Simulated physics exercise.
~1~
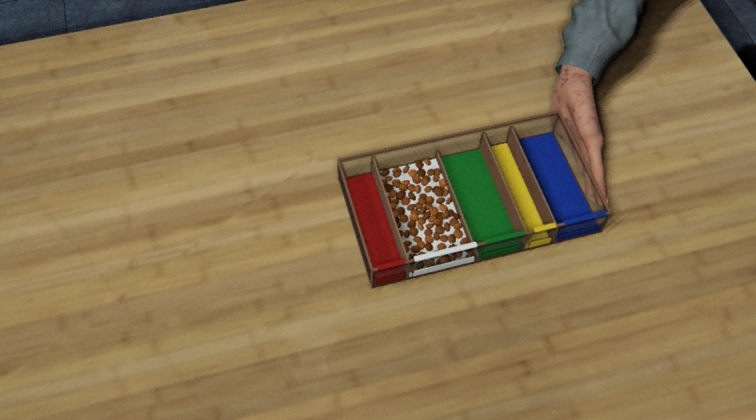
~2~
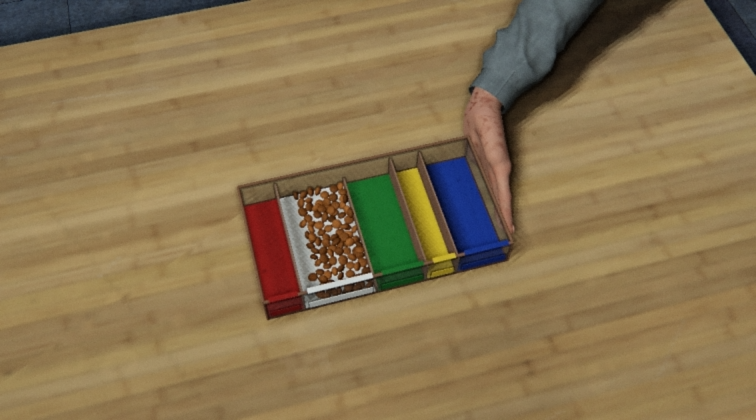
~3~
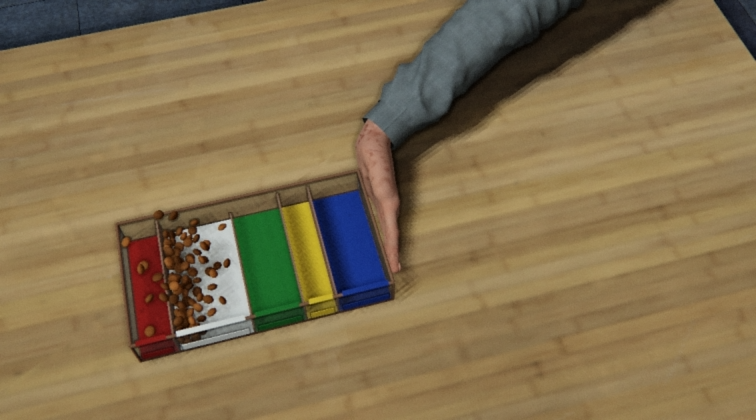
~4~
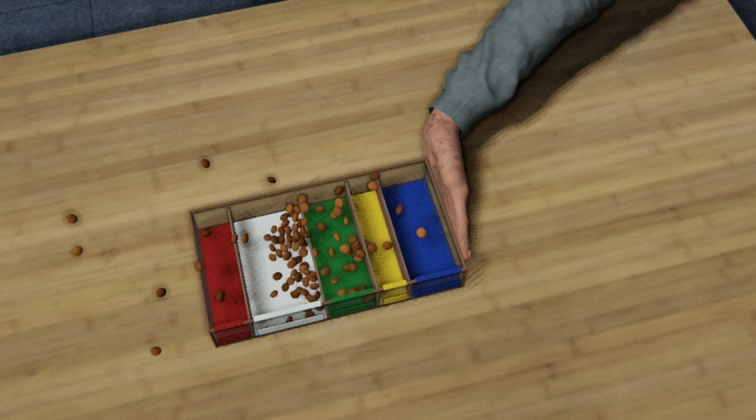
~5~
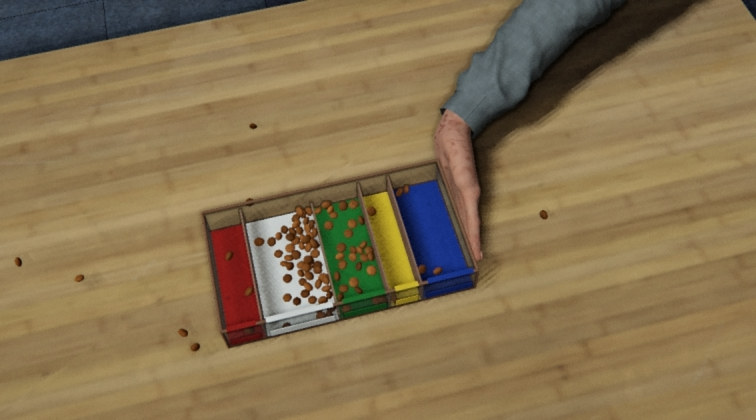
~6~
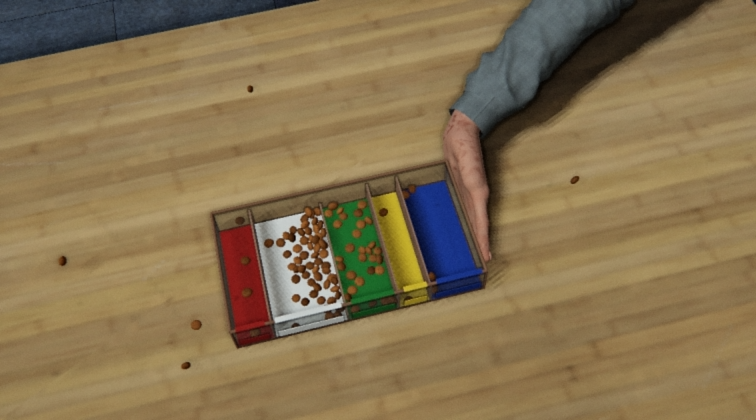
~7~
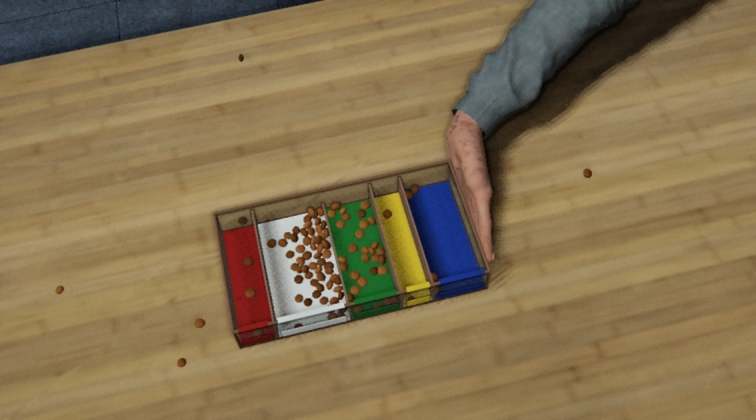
A hand slides a divided tray left, then right, scattering brown kibble across compartments and table.
